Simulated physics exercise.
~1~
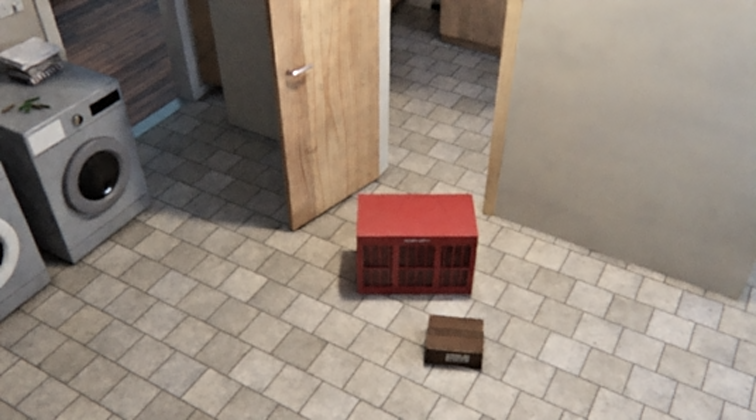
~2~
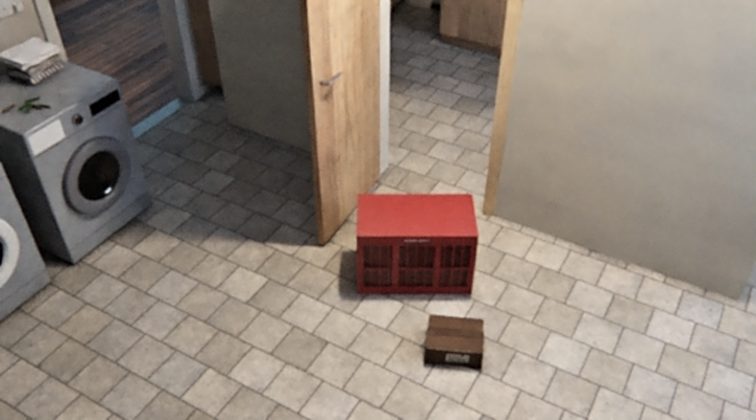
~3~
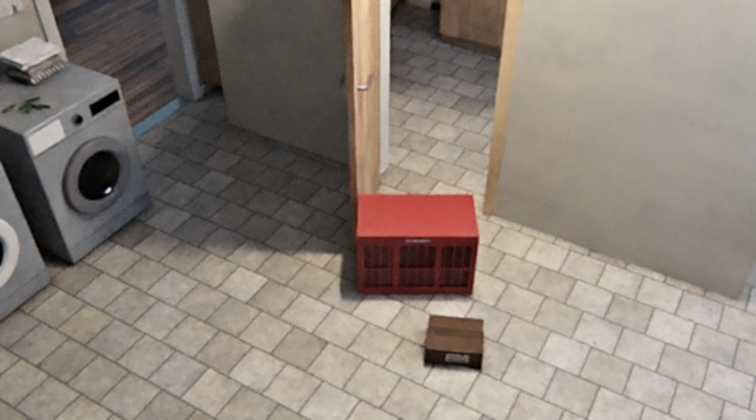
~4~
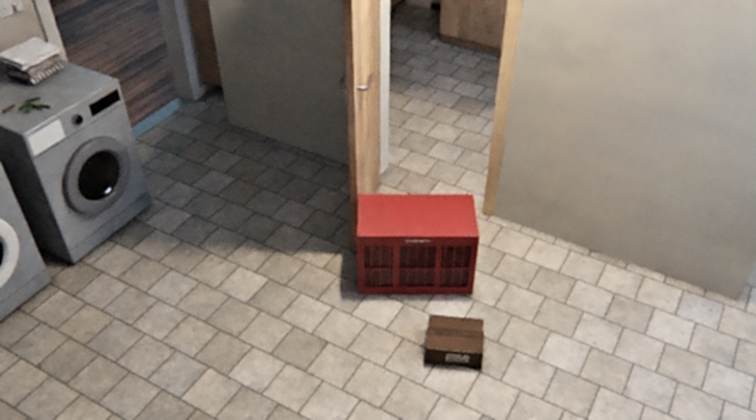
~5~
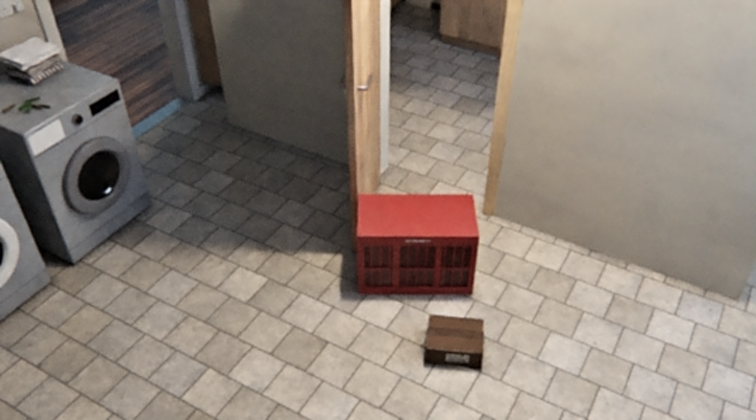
In a laundry room, a wooden door swings partway and stops beside a red chest.
